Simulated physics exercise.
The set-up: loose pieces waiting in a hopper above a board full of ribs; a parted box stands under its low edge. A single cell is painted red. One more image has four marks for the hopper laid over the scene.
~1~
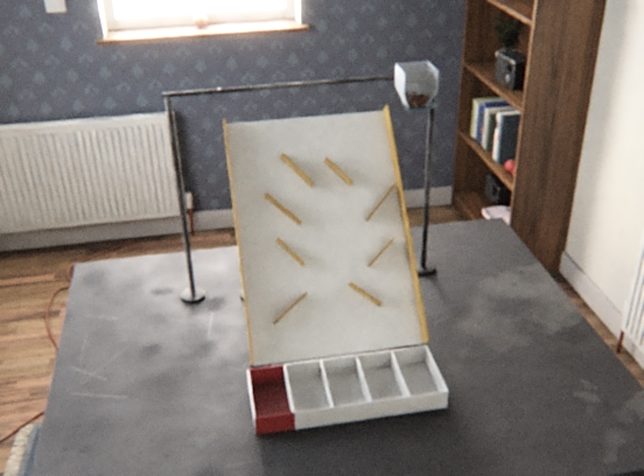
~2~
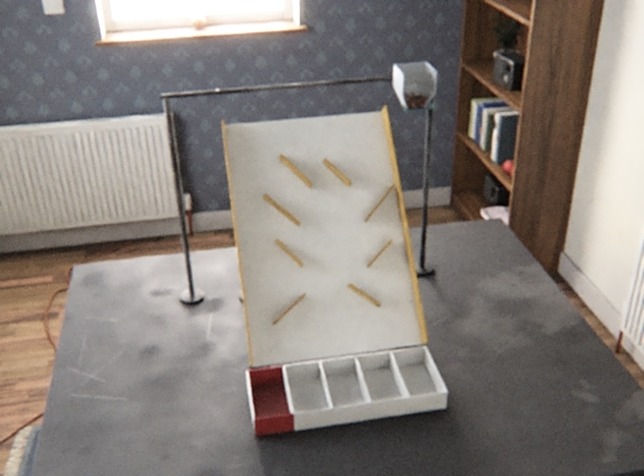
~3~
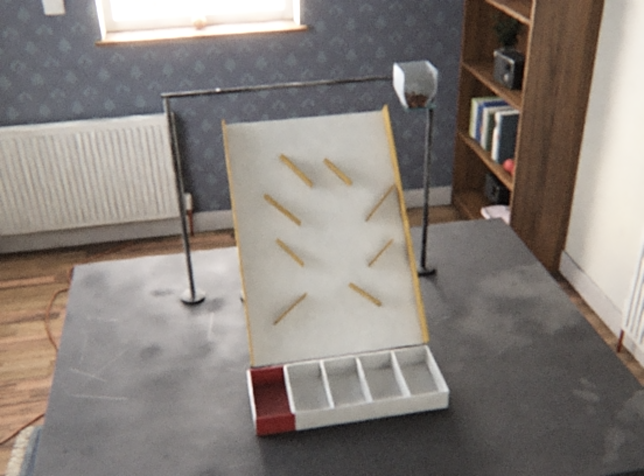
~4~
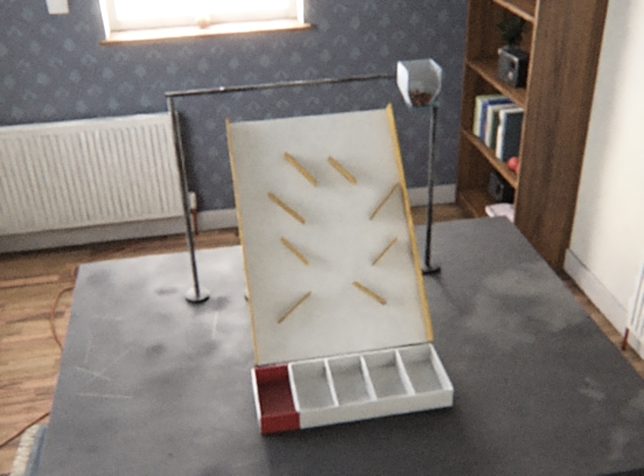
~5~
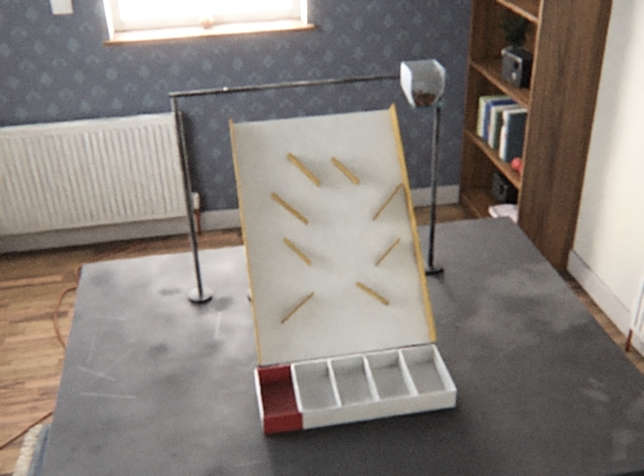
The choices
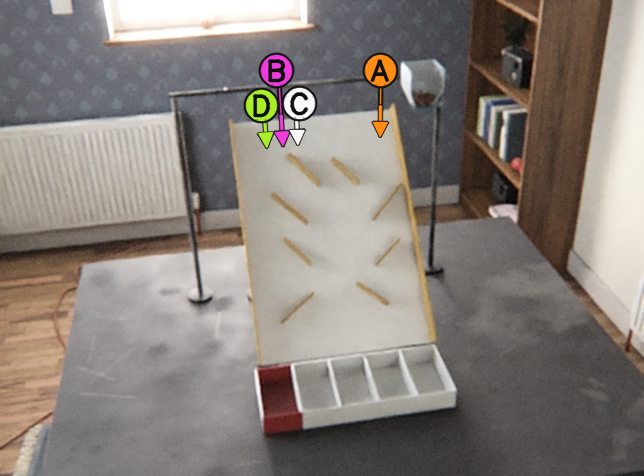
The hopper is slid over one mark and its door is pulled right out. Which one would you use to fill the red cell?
D.
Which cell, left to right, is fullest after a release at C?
The fifth.
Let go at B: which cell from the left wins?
The fifth.
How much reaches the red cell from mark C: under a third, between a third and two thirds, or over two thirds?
It is under a third.
On the marked copy, mark A meets the board at (380, 131); mark B meets the board at (282, 140); mark C meets the board at (297, 139); mark D meets the board at (266, 142).
With A, none in the red cell, nearly all in other cells, a small part held on the board, a stray few outside the box.
With B, a small part in the red cell, most in other cells, a small part outside the box.
With C, a stray few in the red cell, nearly all in other cells, a stray few outside the box.
With D, about a third in the red cell, about half in other cells, a small part outside the box.
